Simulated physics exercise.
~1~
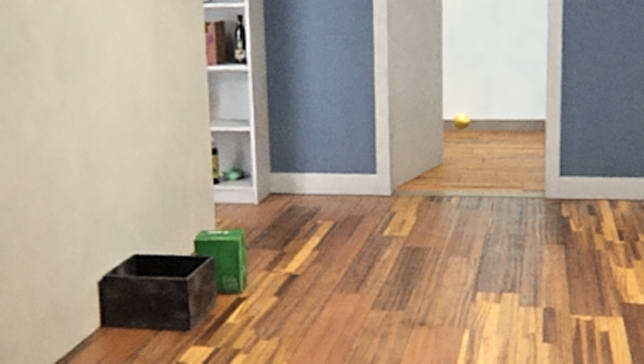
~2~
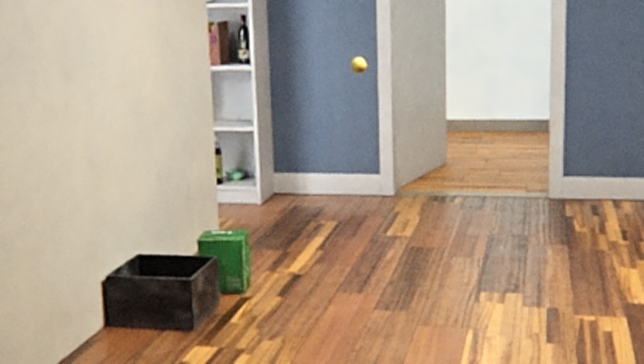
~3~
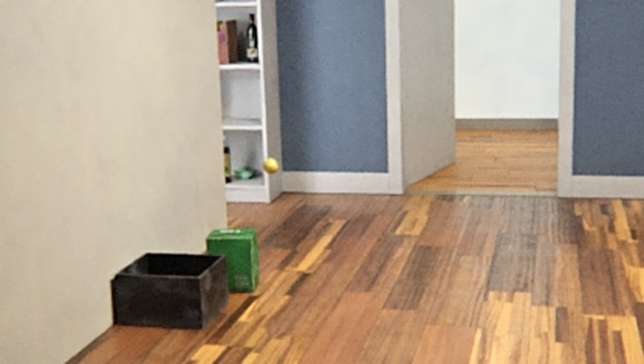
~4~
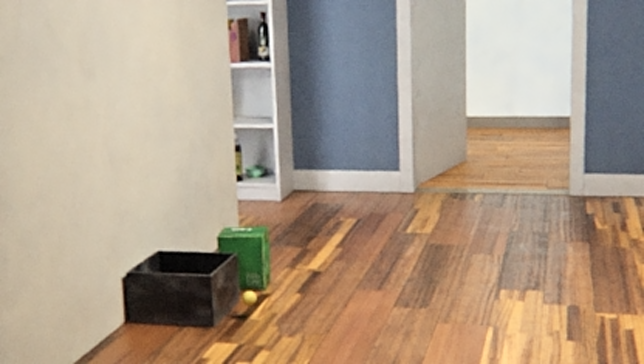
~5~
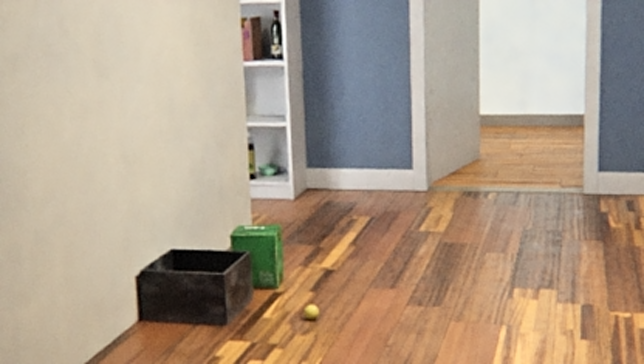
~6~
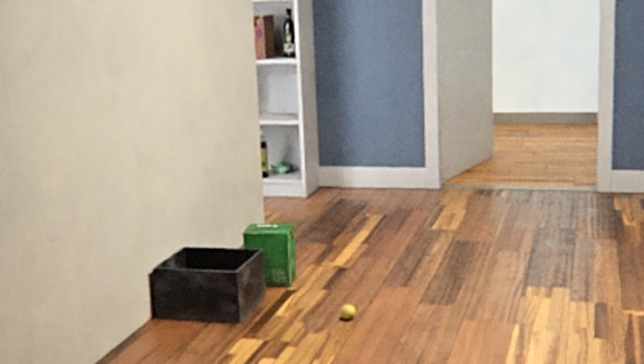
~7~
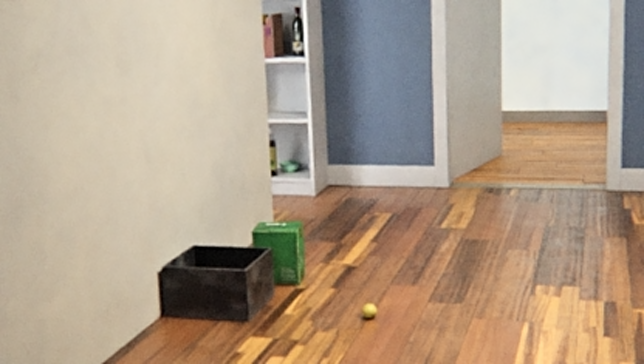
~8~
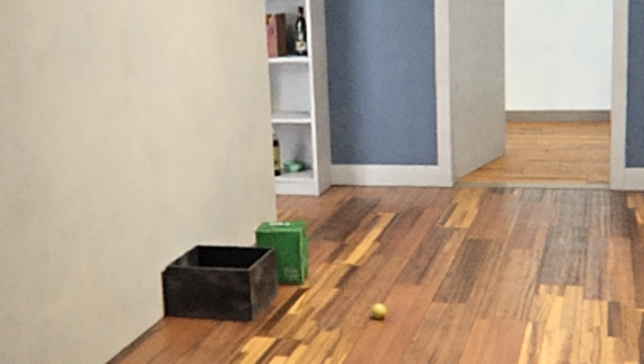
A room with a wood-plank floor is seen from slightly above, with a pale wall on the left, white shelves and blue walls behind, and an opening to another room at the back right. An open black box sits on the floor at lower left, with a green parcel just behind its right side. A small, round yellow object flies leftward through the air and drops toward the box as the view pans slightly left. It comes down beside the box's right side, then travels right across the floor, slowing. It ends outside the box, while the parcel stays in place.
